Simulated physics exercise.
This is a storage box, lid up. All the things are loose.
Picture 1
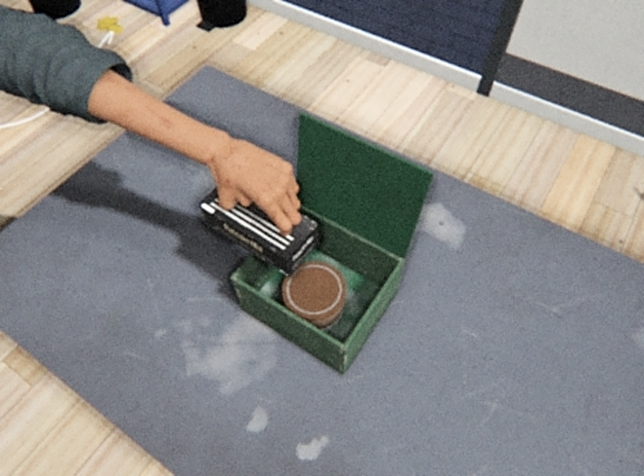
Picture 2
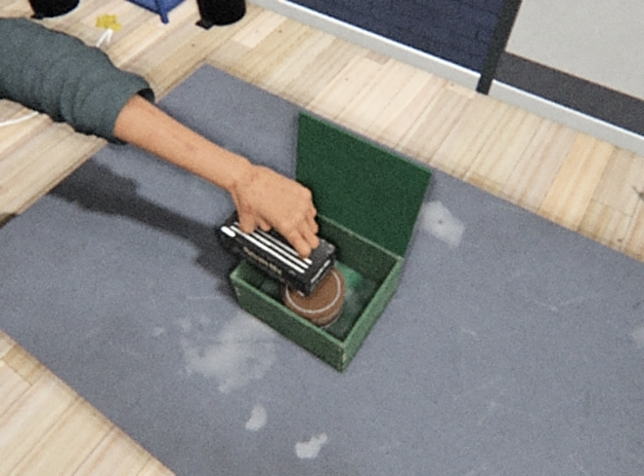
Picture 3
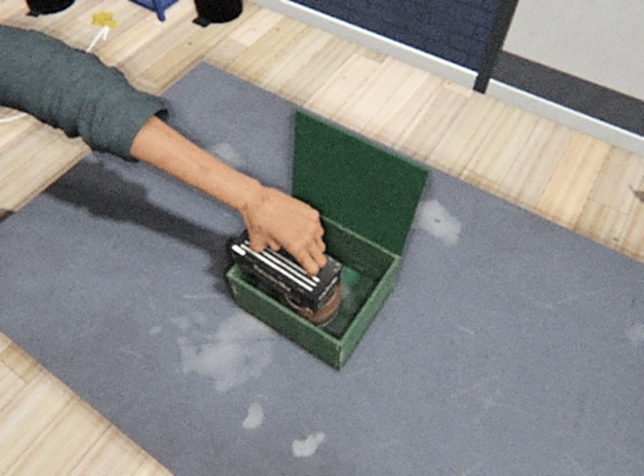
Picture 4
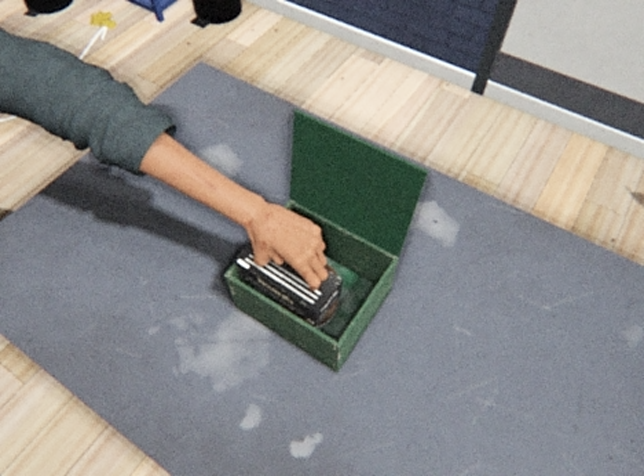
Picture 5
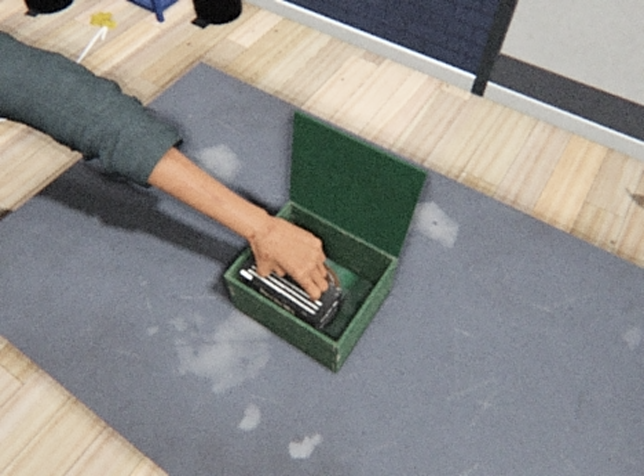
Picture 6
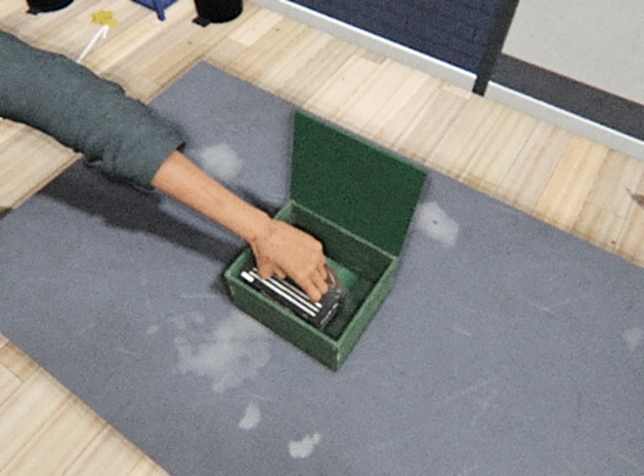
On a gray mat over a wooden floor, a hand held a black carton above an open green box with a round brown tub inside, then lowered it into the box, still gripping it.
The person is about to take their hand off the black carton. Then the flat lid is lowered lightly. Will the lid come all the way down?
As it turns out, it closes.
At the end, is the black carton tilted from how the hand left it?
The black carton stays as placed.
Then, 1.20 s on from there, lid 81° above the rim.
Then, 1.80 s on from there, lid 44° above the rim.
Then, 2.20 s on from there, lid 13° above the rim.
In the end, lid shut; both unmoved. At the end, from the last picture's camera, black carton near (291, 290).
